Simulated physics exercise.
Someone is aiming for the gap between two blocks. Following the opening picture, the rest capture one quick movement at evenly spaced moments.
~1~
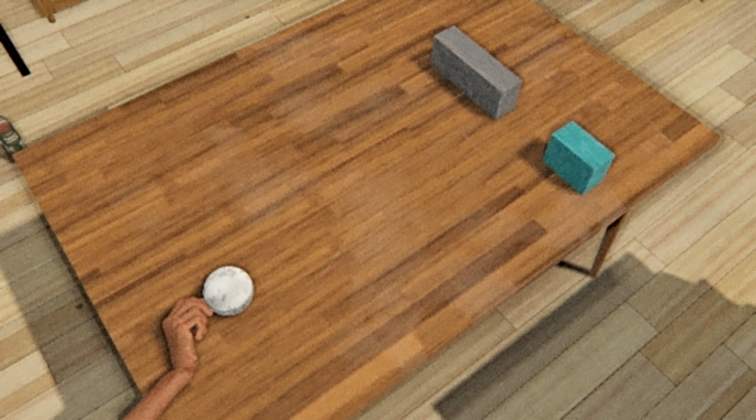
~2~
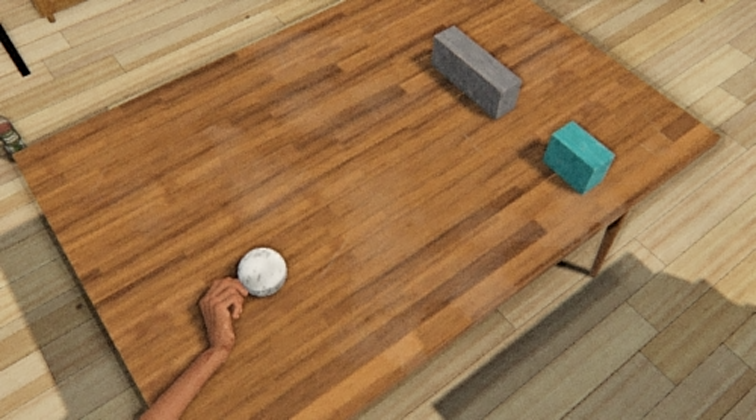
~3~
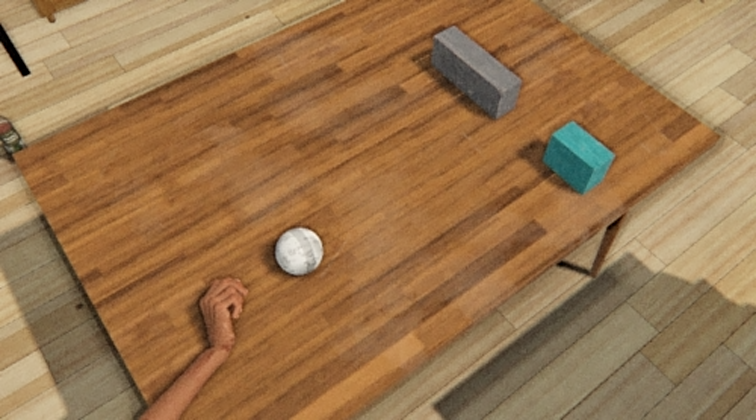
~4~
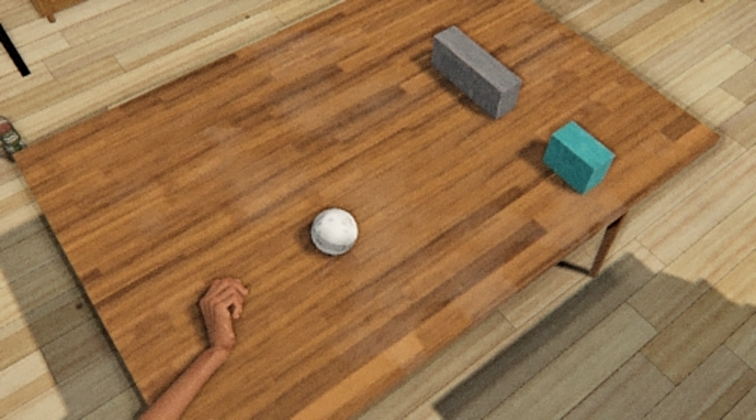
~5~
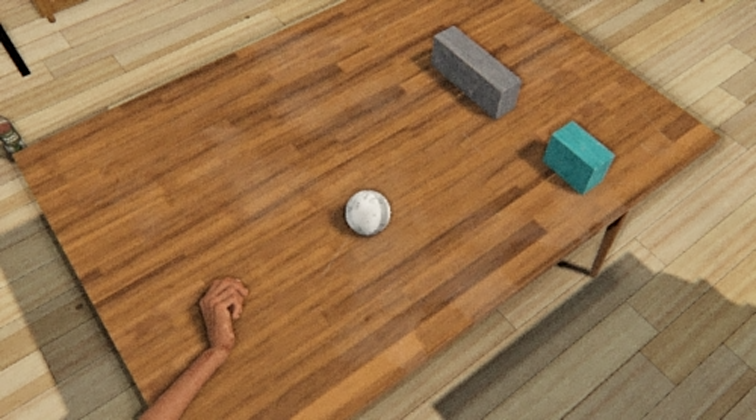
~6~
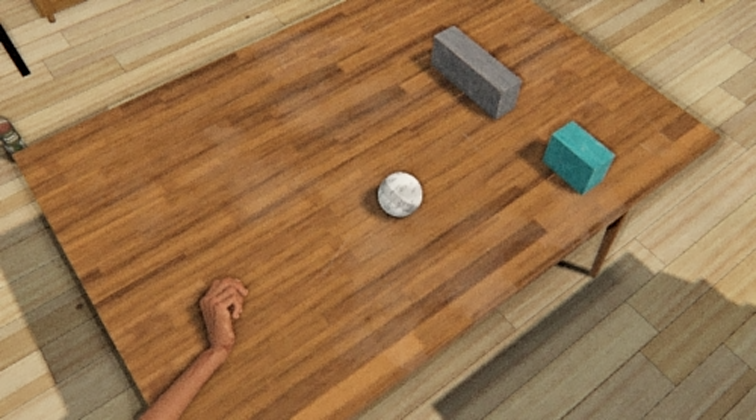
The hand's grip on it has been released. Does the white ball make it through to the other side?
Yes.
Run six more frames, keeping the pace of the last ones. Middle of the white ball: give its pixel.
It should sit around (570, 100) in the last picture's view.
Then, 0.62 s past the last view, white ball heading on near (662, 53).
Finally, the white ball gets between the blocks.
